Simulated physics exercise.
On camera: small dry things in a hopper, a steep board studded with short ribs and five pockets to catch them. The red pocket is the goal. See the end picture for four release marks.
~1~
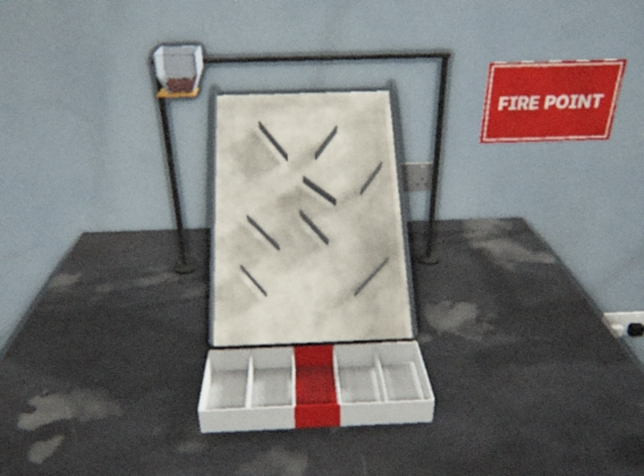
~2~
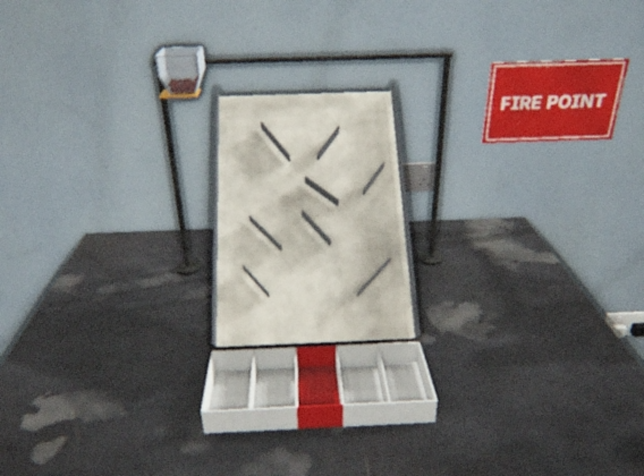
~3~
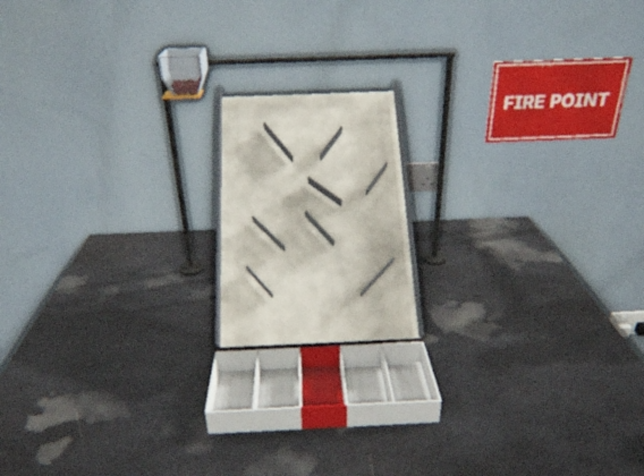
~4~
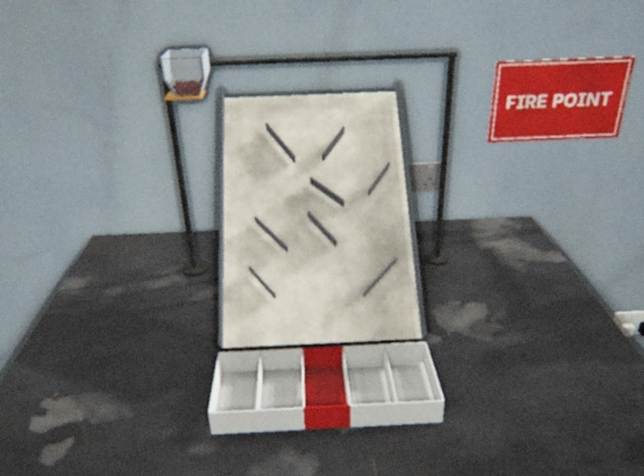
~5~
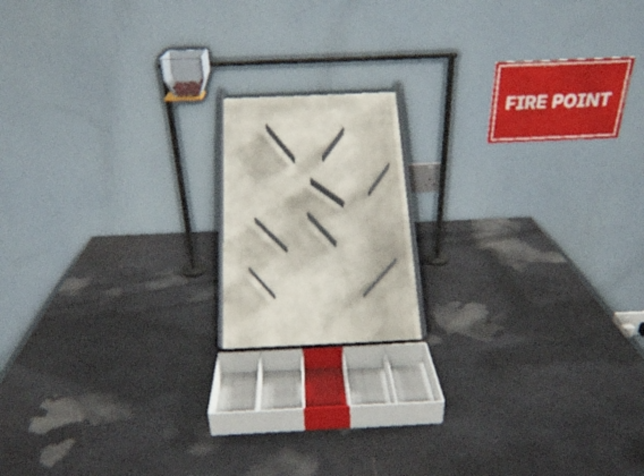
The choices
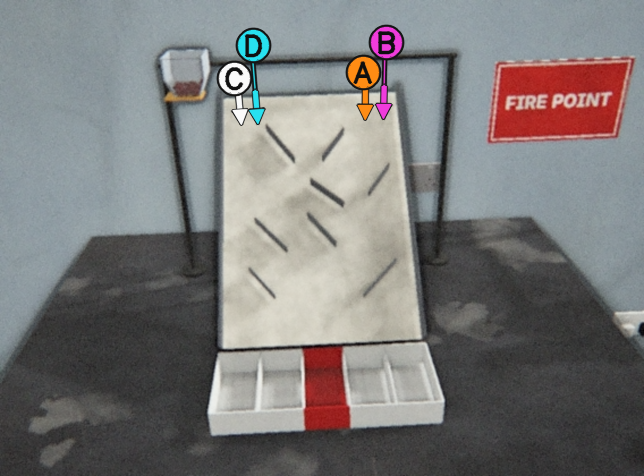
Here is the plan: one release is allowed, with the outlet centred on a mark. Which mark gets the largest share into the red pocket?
A is best.
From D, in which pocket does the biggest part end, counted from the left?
The first from the left.
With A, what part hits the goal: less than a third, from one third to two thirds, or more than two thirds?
Mark A gives from one third to two thirds.
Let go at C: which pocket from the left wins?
The first.
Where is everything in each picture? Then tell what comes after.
In the first picture, hopper near (182, 86), kidney beans, door shut.
In the second picture, ribs (261, 122) to (289, 155), (318, 154) to (339, 126), (305, 177) to (339, 200).
In the third picture, ribs (367, 189) to (387, 162), (252, 216) to (284, 247), (305, 211) to (334, 241).
In the fourth picture, ribs (249, 267) to (275, 295), (365, 293) to (397, 258).
In the fifth picture, red pocket near (327, 416), number 3 of 5 from the left.
On the marked copy, mark A meets the board at (365, 114); mark B meets the board at (383, 113); mark C meets the board at (240, 119); mark D meets the board at (257, 118).
With A, close to half in the red pocket, close to half in other pockets, only a few outside the box.
With B, close to a quarter in the red pocket, the bulk in other pockets.
With C, a small share in the red pocket, the bulk in other pockets.
With D, close to a quarter in the red pocket, the bulk in other pockets.
